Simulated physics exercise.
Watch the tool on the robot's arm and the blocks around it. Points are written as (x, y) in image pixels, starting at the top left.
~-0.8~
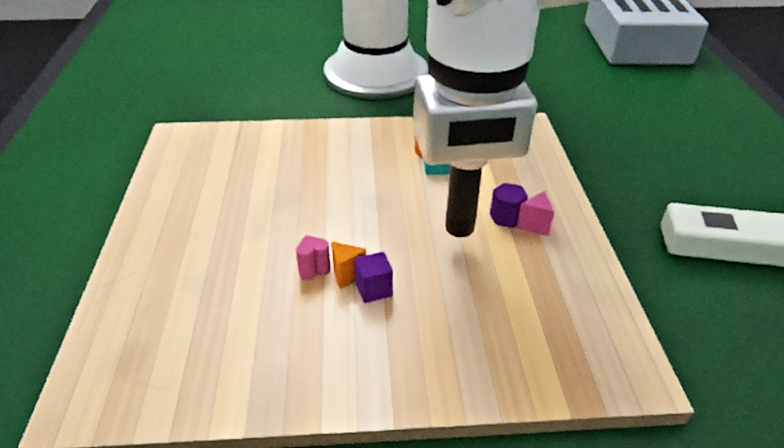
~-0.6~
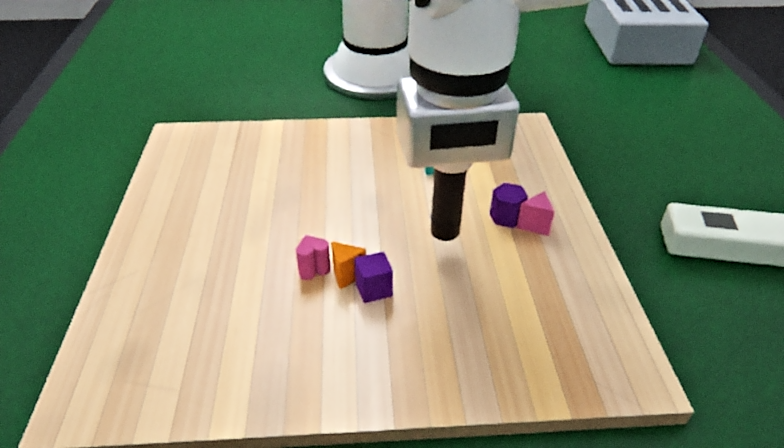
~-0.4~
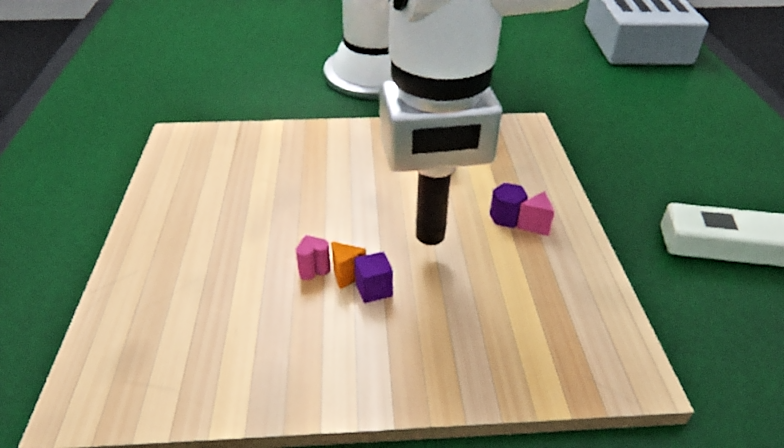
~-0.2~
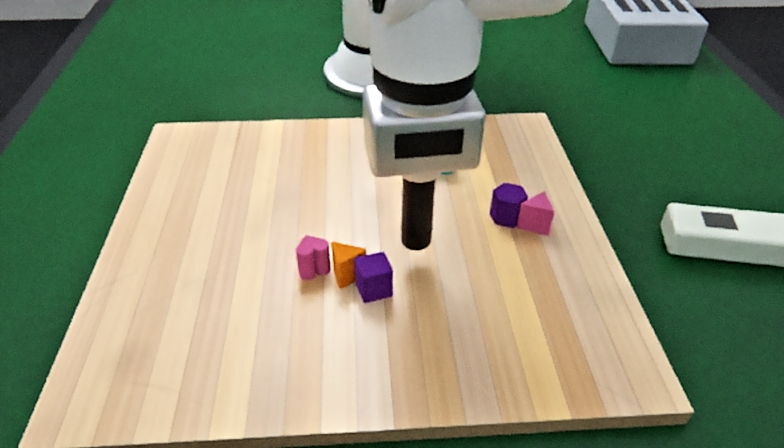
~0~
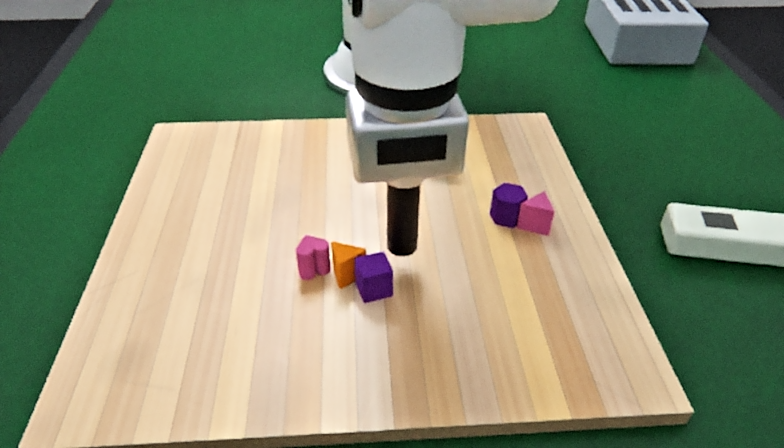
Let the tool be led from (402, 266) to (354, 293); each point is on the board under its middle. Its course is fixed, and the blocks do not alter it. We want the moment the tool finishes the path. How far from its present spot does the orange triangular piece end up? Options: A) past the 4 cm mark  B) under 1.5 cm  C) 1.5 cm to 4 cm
Letter C.
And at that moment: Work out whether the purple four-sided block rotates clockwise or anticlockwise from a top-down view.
The turn is anti-clockwise.
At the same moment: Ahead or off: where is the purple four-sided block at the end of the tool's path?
Still in front.
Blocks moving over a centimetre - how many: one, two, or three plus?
Answer: 2.
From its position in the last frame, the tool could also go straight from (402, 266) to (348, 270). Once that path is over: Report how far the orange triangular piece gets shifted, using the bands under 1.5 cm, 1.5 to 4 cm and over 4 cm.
My answer is that it shifts 1.5 to 4 cm.
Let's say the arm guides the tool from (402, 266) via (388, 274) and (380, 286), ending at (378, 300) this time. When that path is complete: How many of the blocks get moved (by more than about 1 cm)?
I reckon the push displaces only one of the blocks by more than 1 cm.
The first path, step by step. Halfway along, tool at (377, 260); orange triangular piece at (342, 251); purple four-sided block at (361, 276), turned 20° anticlockwise.
At the end, tool at (353, 275); pink heart-shaped block at (307, 243), turned 15° anticlockwise; orange triangular piece at (326, 252), turned 65° clockwise; purple four-sided block at (348, 292), turned 65° anticlockwise.
